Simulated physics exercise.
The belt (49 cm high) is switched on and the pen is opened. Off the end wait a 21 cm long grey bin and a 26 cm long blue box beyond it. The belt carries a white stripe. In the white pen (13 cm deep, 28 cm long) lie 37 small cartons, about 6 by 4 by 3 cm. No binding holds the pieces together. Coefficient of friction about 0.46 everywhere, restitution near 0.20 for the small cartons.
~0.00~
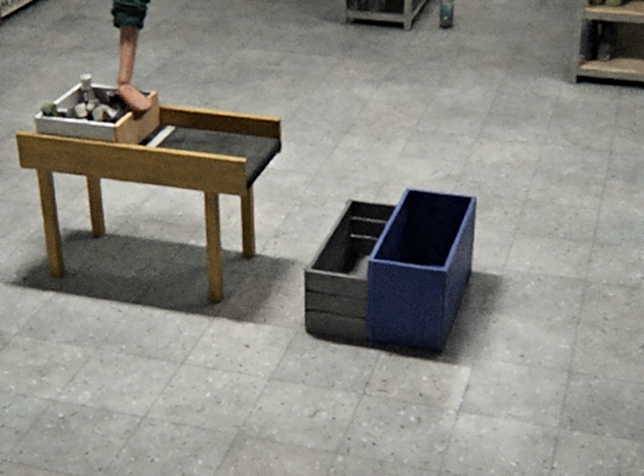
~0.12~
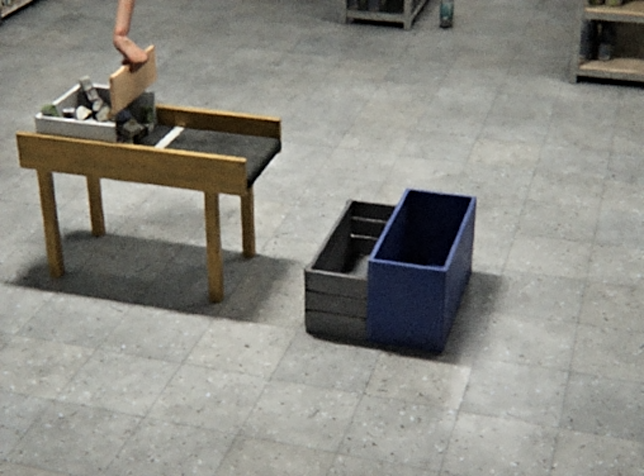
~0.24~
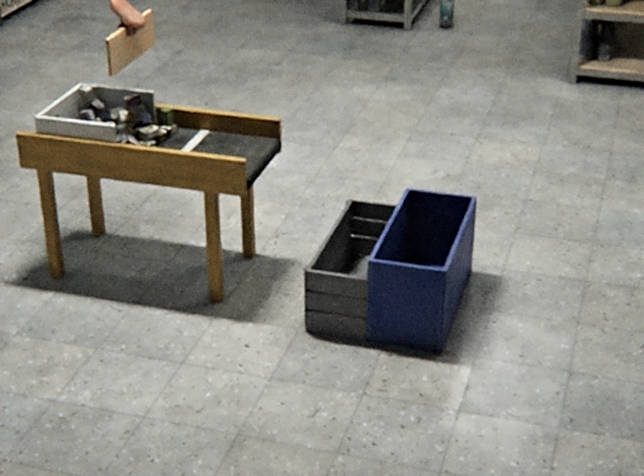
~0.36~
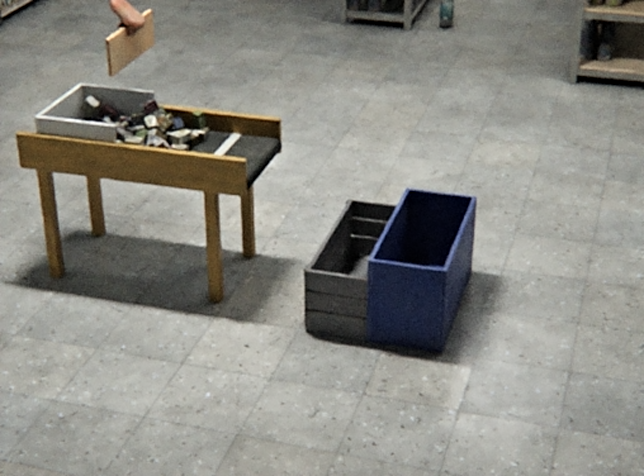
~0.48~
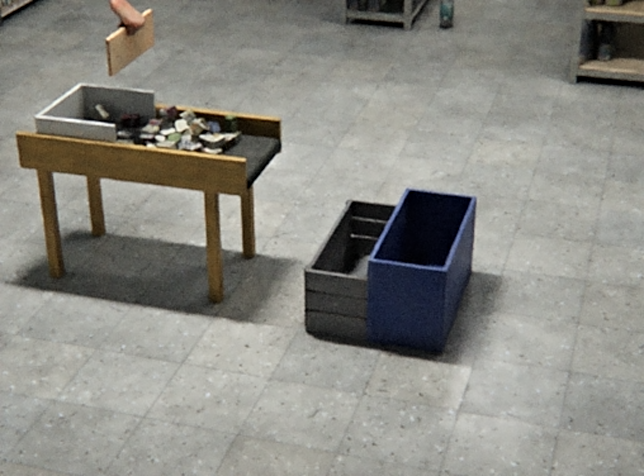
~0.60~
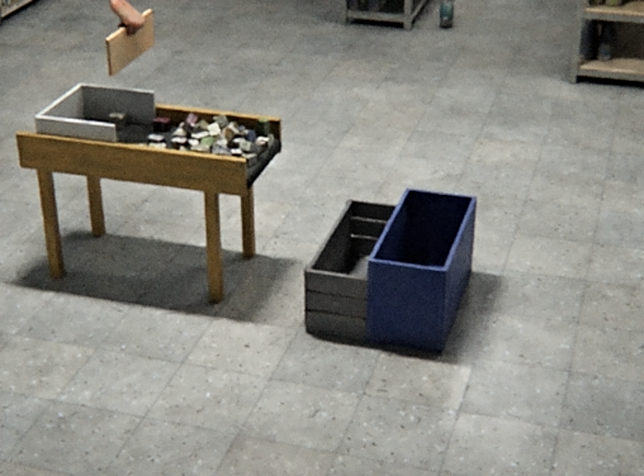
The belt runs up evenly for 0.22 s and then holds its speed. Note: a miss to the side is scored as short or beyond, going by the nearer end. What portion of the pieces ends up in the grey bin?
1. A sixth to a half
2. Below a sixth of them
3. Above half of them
The answer is 3.
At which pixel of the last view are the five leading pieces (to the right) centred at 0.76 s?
Close to (305, 171).
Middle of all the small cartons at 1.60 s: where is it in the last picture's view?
Look near pixel (358, 283).
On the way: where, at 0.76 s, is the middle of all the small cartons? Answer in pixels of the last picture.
Centre estimate - approximately (259, 150).
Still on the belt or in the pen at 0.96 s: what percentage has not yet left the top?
Estimate: Close to 15 per cent.
After 0.76 s, 22 on the belt and 15 in the air.
After 0.96 s, 10 in the grey bin, 6 on the belt and 21 in the air.
After 1.24 s, 29 in the grey bin, 3 on the ground short of the grey bin and 5 in the air.
When it is over (at 1.60 s), 32 in the grey bin and 5 on the ground short of the grey bin. Asked share, 32 of 37, 86 per cent.
